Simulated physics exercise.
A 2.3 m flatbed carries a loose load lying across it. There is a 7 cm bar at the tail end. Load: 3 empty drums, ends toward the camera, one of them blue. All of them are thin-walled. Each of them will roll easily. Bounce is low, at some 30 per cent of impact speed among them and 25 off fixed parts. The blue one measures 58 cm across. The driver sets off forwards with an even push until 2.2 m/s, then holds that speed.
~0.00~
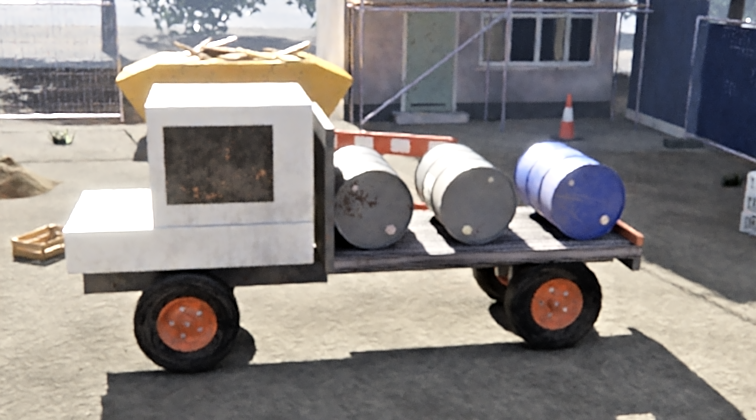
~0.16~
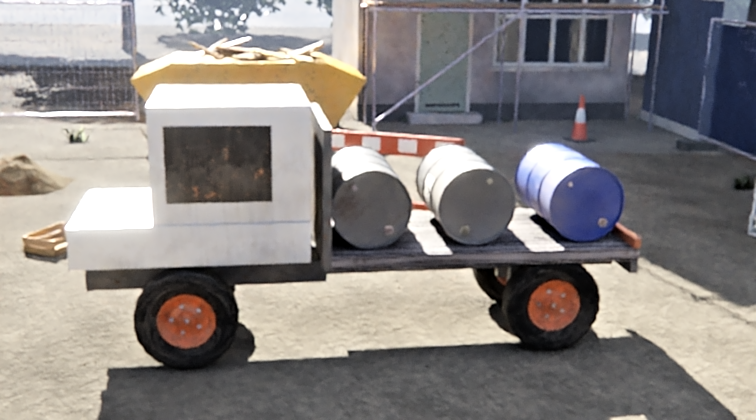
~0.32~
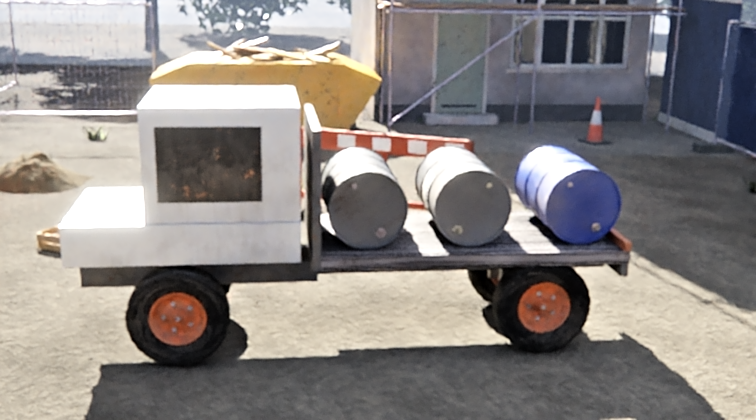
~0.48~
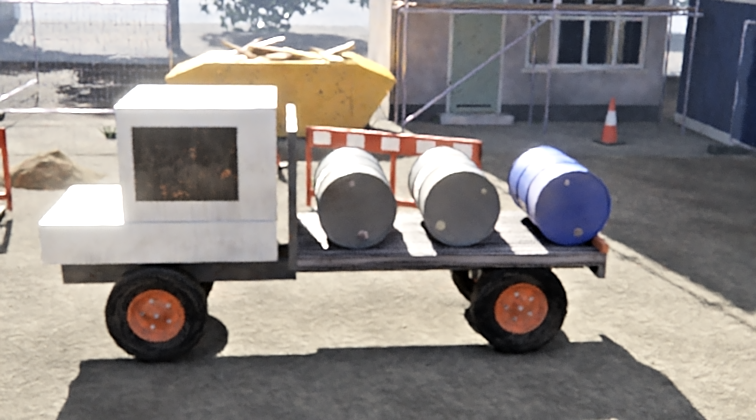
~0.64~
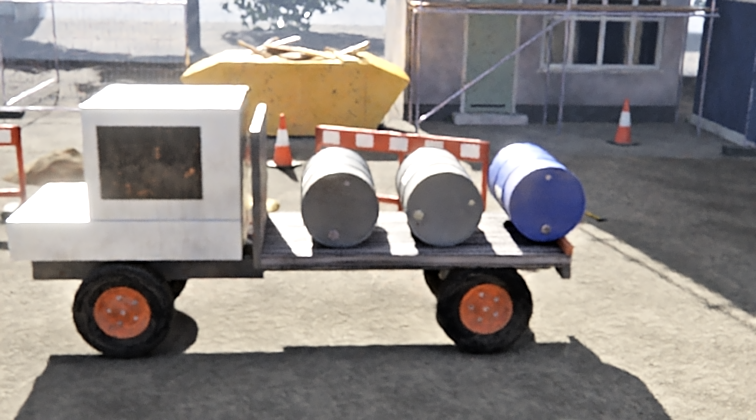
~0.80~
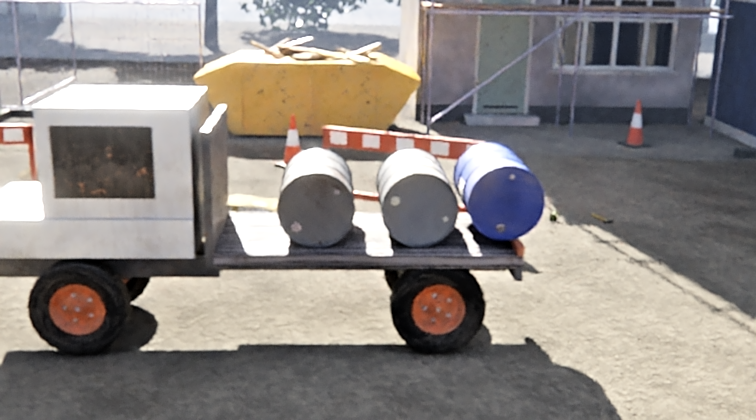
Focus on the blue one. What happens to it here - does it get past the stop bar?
It does get past the stop bar.
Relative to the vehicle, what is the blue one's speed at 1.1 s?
About 0.4 m/s.
Then, 1.1 s in, blue is on the bed, 5 cm from the bar, rolling towards it; 0 of 3 are off.
Then, 1.3 s in, blue is going over the tail; 1 of 3 is off.
In the end (3.4 s), blue is over the tail and down; 1 of 3 is off.
